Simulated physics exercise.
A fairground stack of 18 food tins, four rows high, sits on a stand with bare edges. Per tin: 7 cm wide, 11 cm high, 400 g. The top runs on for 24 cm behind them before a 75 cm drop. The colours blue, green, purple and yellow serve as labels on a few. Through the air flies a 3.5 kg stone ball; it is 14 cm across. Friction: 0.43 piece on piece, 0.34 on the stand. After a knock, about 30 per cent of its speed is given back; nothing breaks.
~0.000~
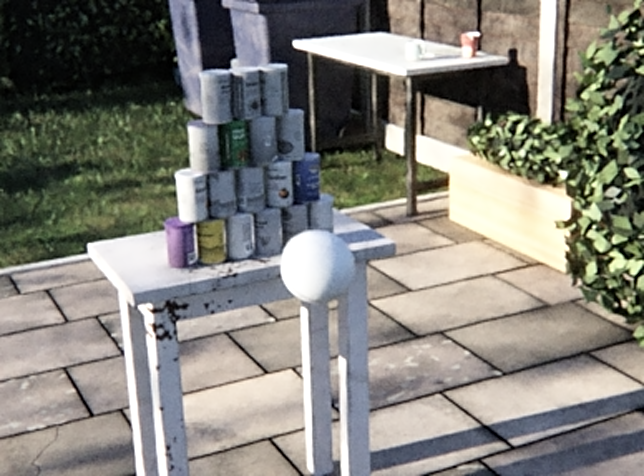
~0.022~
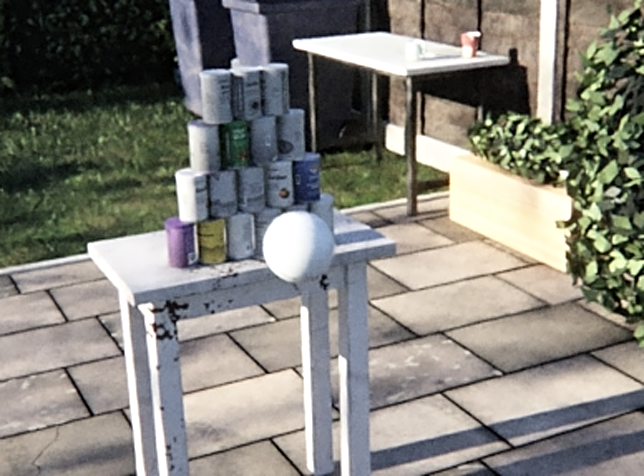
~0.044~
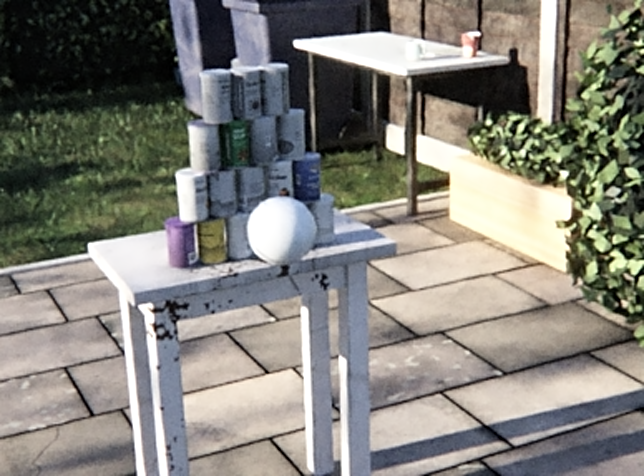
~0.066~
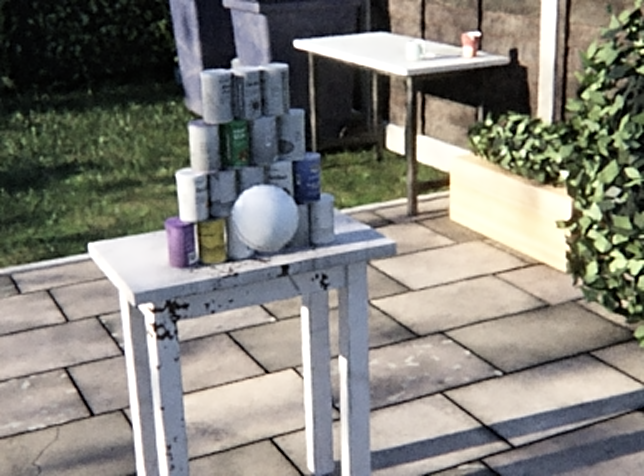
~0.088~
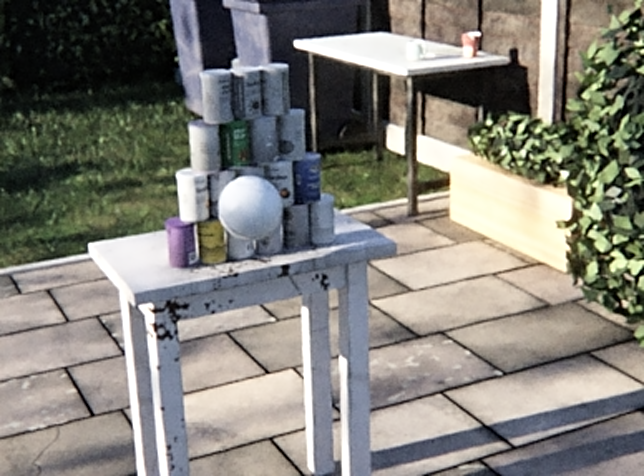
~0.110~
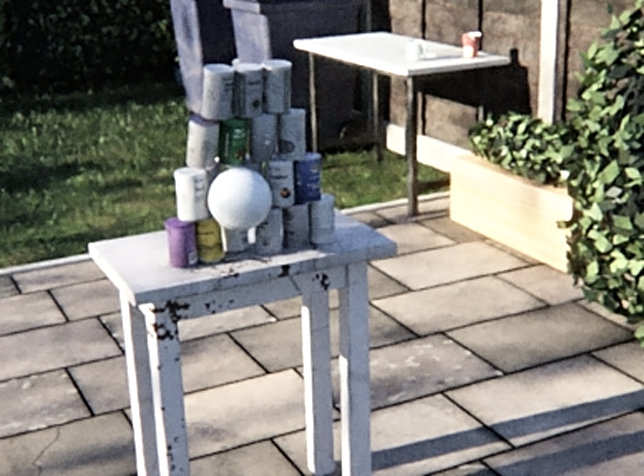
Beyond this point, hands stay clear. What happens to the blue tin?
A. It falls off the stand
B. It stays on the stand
Option B: It stays on the stand.
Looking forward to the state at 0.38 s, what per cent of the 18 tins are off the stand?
By then 15 %.
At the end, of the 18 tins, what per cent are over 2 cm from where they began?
Shifted: 60 per cent.
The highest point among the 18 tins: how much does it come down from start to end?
Around 10 centimetres.
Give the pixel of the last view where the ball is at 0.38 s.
My estimate is roughly (182, 232).
Around 0.38 s, ball still moving; 3 of the 18 tins off the stand; blue tin unmoved; green tin on its side.
Around 0.87 s, ball still moving; 8 of the 18 tins off the stand; blue tin unmoved; yellow tin on its side.
Finally (1.4 s), ball rolling away; 9 of the 18 tins off the stand; blue tin unmoved; yellow tin on its side; green tin on its side. Seen by the last camera, middles, blue tin near (307, 178).
